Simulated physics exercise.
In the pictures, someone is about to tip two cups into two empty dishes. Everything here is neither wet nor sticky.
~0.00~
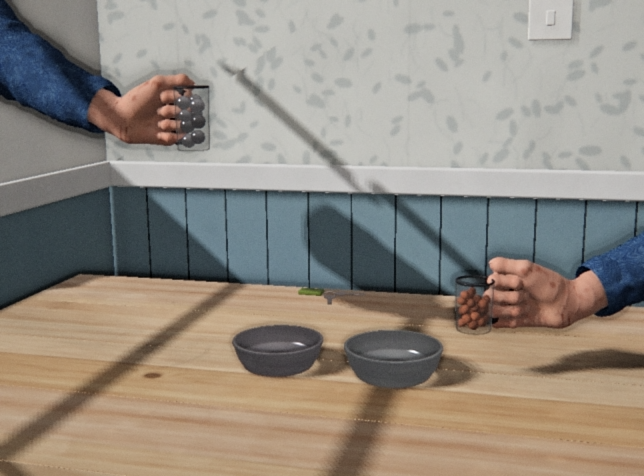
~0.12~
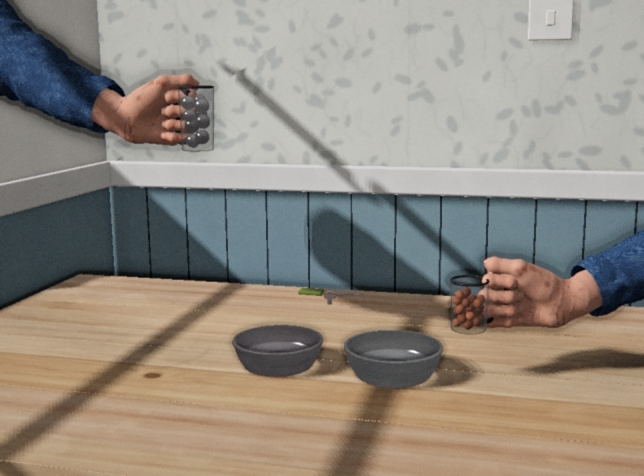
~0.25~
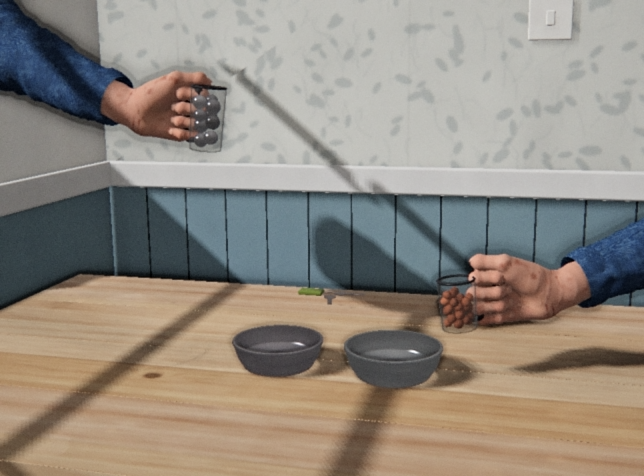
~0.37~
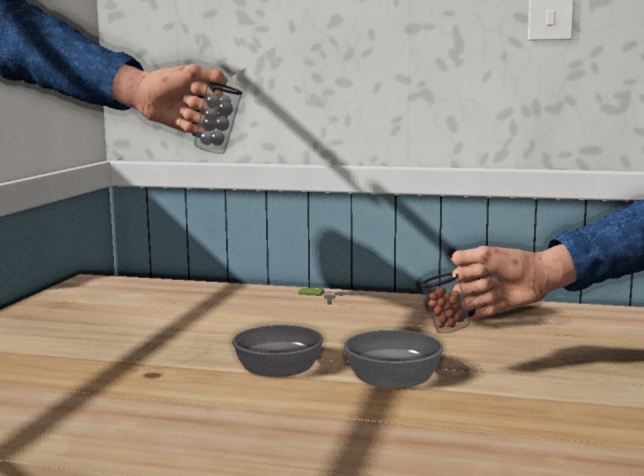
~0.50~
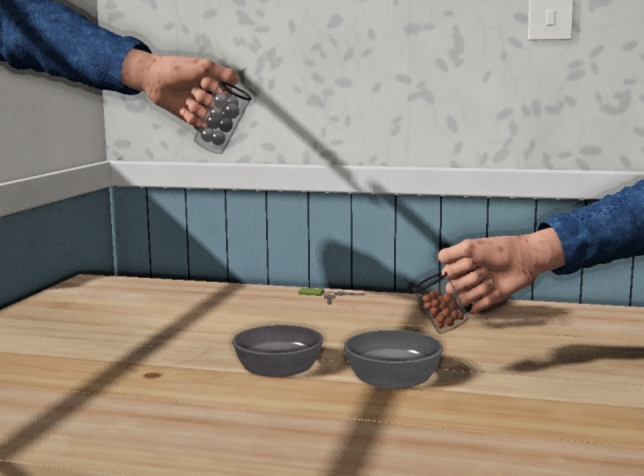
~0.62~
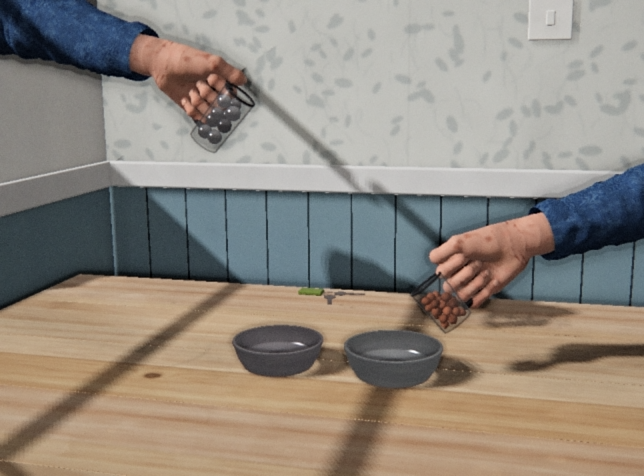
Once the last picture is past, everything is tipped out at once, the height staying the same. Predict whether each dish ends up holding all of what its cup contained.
Left ends up short; right ends up with everything.
After 1.02 s, left, the whole lot still in the cup; right, the whole lot still in the cup.
After 1.37 s, left, near two thirds still in the cup, near a third in the air; right, all but a few still in the cup, only a few in the dish.
After 1.67 s, left, near a quarter in the dish, a little outside the dish, near two thirds in the air; right, all but a few in the dish, only a few in the air.
In the end (2.6 s), left, near a third in the dish, near two thirds outside the dish; right, the whole lot in the dish, none at all outside the dish.
